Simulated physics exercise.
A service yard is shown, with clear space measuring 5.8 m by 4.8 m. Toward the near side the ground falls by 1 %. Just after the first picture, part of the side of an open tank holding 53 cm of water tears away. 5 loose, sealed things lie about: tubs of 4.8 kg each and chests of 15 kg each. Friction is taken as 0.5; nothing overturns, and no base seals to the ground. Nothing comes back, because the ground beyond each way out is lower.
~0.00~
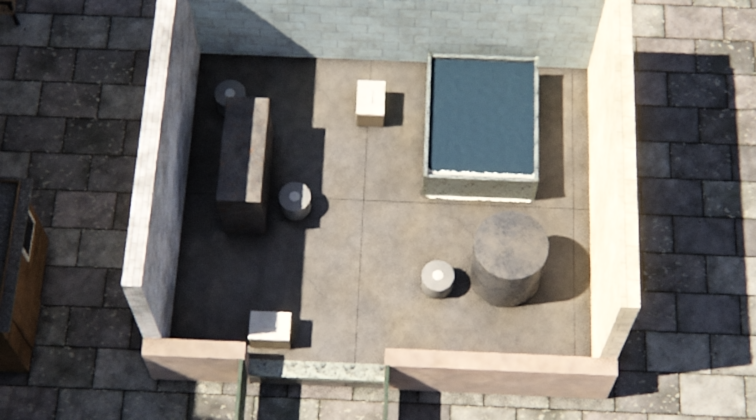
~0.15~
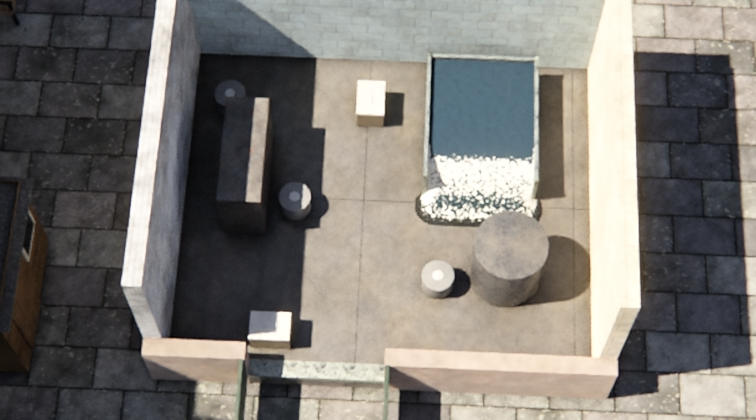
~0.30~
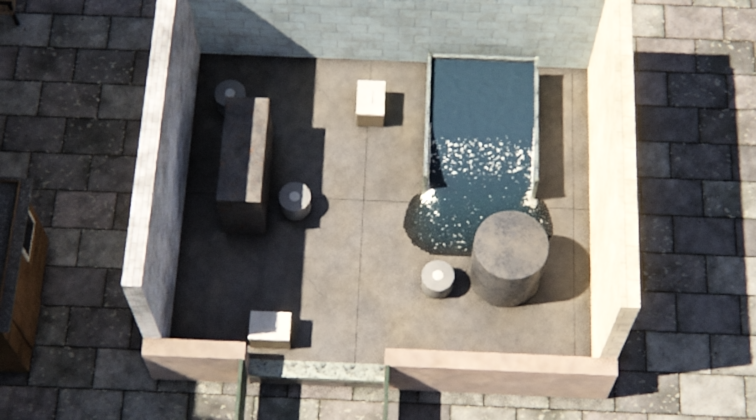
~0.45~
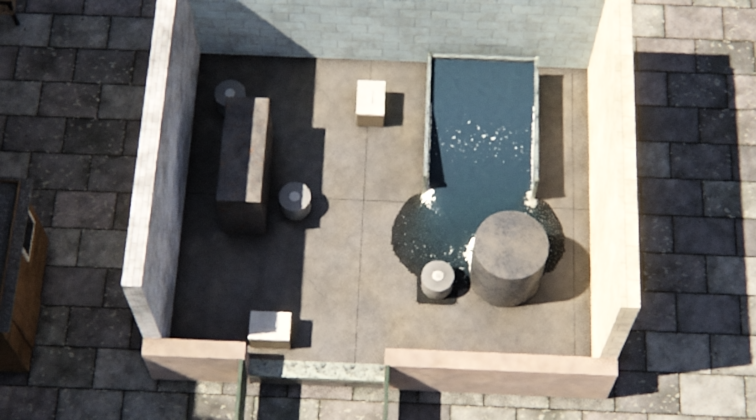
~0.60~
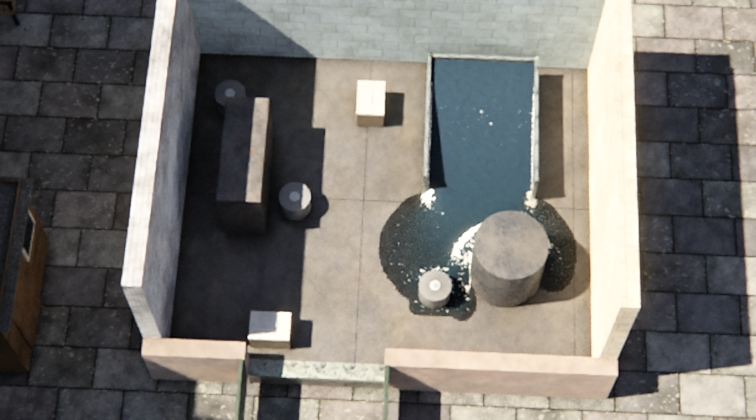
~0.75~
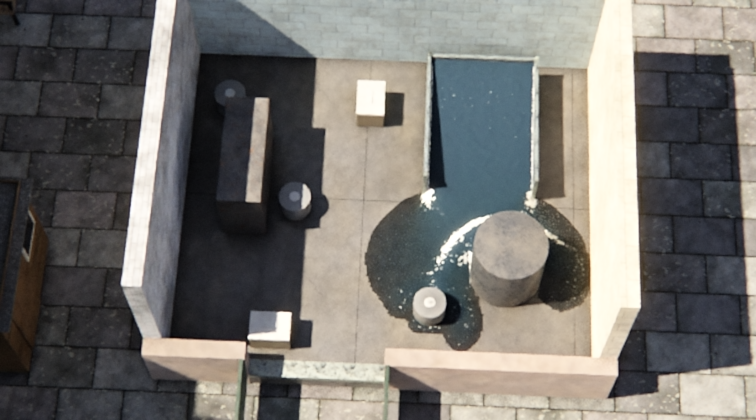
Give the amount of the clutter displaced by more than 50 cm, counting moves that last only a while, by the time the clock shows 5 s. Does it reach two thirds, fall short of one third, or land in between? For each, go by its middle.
The fraction lands in the middle third.
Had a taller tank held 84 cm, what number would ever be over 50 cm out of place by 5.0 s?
2.
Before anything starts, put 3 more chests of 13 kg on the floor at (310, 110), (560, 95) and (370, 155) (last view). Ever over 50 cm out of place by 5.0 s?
One after another they come out inside the limit, inside the limit, inside the limit.
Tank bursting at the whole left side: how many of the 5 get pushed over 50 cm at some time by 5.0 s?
Then 4 of them would.
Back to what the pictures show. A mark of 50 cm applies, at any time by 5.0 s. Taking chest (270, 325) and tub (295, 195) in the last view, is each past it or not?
Taking them in order: Exceeding it and falling below it.
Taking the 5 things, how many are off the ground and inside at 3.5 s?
Total: 1.
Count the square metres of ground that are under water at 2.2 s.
Some 14 m2 of it.
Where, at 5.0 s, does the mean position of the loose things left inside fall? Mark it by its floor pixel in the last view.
The average lands around (275, 180).
After 1.1 s 1 of 5 are over 50 cm from their spots; 0 afloat.
After 2.2 s 1 of 5 are over 50 cm from their spots; 1 afloat.
After 3.5 s 2 of 5 are over 50 cm from their spots; 1 afloat.
After 5.0 s 2 of 5 are over 50 cm from their spots, and 2 have been at some point; 1 afloat.
